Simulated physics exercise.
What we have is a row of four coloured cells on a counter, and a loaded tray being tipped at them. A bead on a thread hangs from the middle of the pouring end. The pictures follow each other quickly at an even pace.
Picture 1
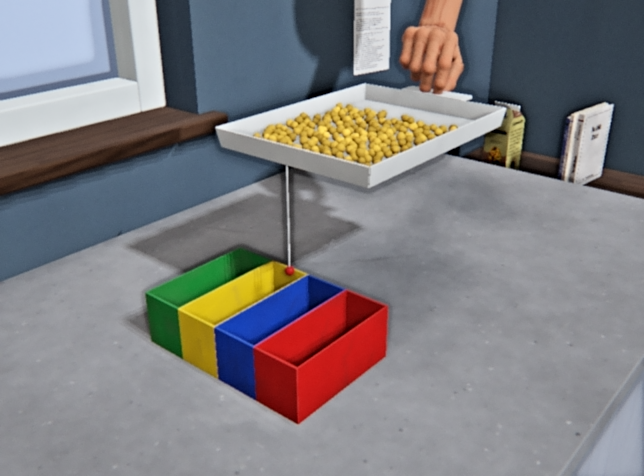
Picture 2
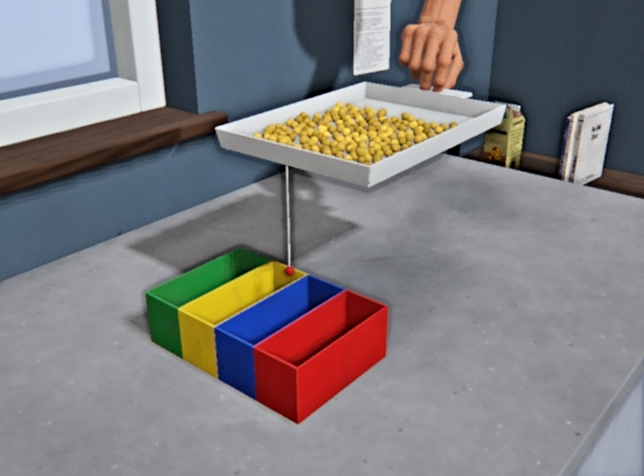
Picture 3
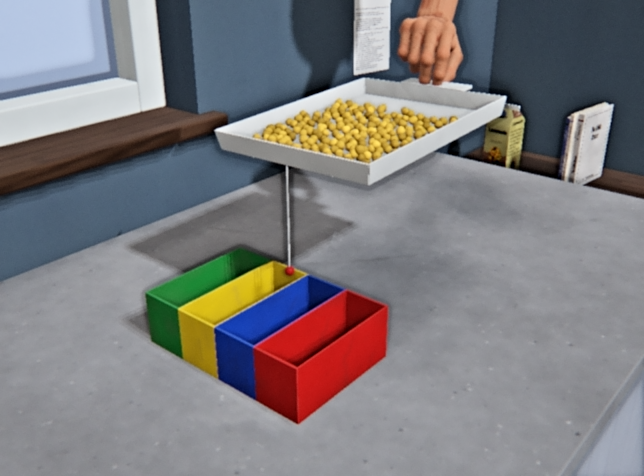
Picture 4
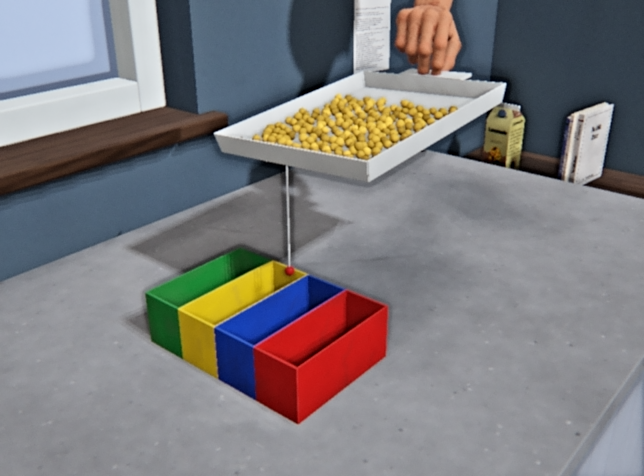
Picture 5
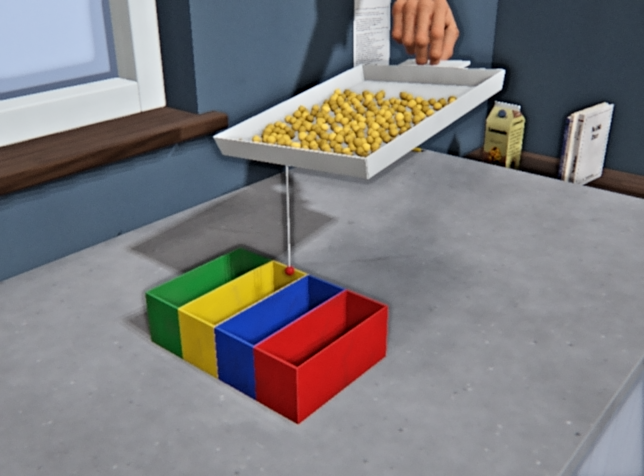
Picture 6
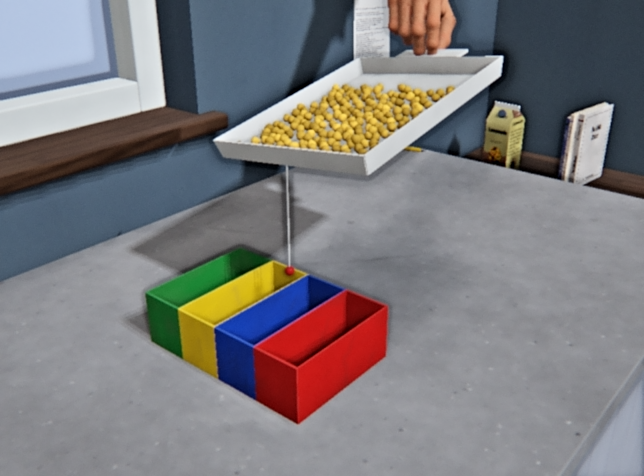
At first, a hand holds the far end of a pale tray of yellow puffed balls nearly level above green, yellow, blue and red cells. The hand then raises that end, tilting the tray modestly toward its lower left corner, while the balls stay aboard and the red bead hangs nearly still.
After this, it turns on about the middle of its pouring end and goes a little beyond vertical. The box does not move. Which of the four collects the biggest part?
The green one ends fullest.
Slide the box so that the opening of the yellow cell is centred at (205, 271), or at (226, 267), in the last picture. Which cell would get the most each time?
First the yellow one, then the cell in yellow.
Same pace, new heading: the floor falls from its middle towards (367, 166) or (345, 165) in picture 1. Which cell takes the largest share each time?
One: The cell in red. Two: The red cell.
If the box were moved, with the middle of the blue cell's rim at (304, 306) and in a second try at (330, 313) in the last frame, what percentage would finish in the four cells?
First some 60, then 20 per cent.
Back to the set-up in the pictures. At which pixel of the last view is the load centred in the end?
Near (225, 309).
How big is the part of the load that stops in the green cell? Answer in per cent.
Near 70 %.
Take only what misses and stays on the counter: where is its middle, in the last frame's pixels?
At about (201, 288).
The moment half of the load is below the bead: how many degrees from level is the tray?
At about 105°.
Soon, tray tipped steeply; all on the tray.
A while on, tray tipped right over; nearly all on the tray; a stray few in the green cell; a stray few in the yellow cell; a stray few falling or outside the box.
Towards the end, tray tipped past a quarter turn; about two thirds in the green cell; a small part in the yellow cell; a stray few in the blue cell; about a quarter falling or outside the box.
Finally, tray tipped past a quarter turn; about two thirds in the green cell; a small part in the yellow cell; a stray few in the blue cell; none in the red cell; about a quarter outside the box.
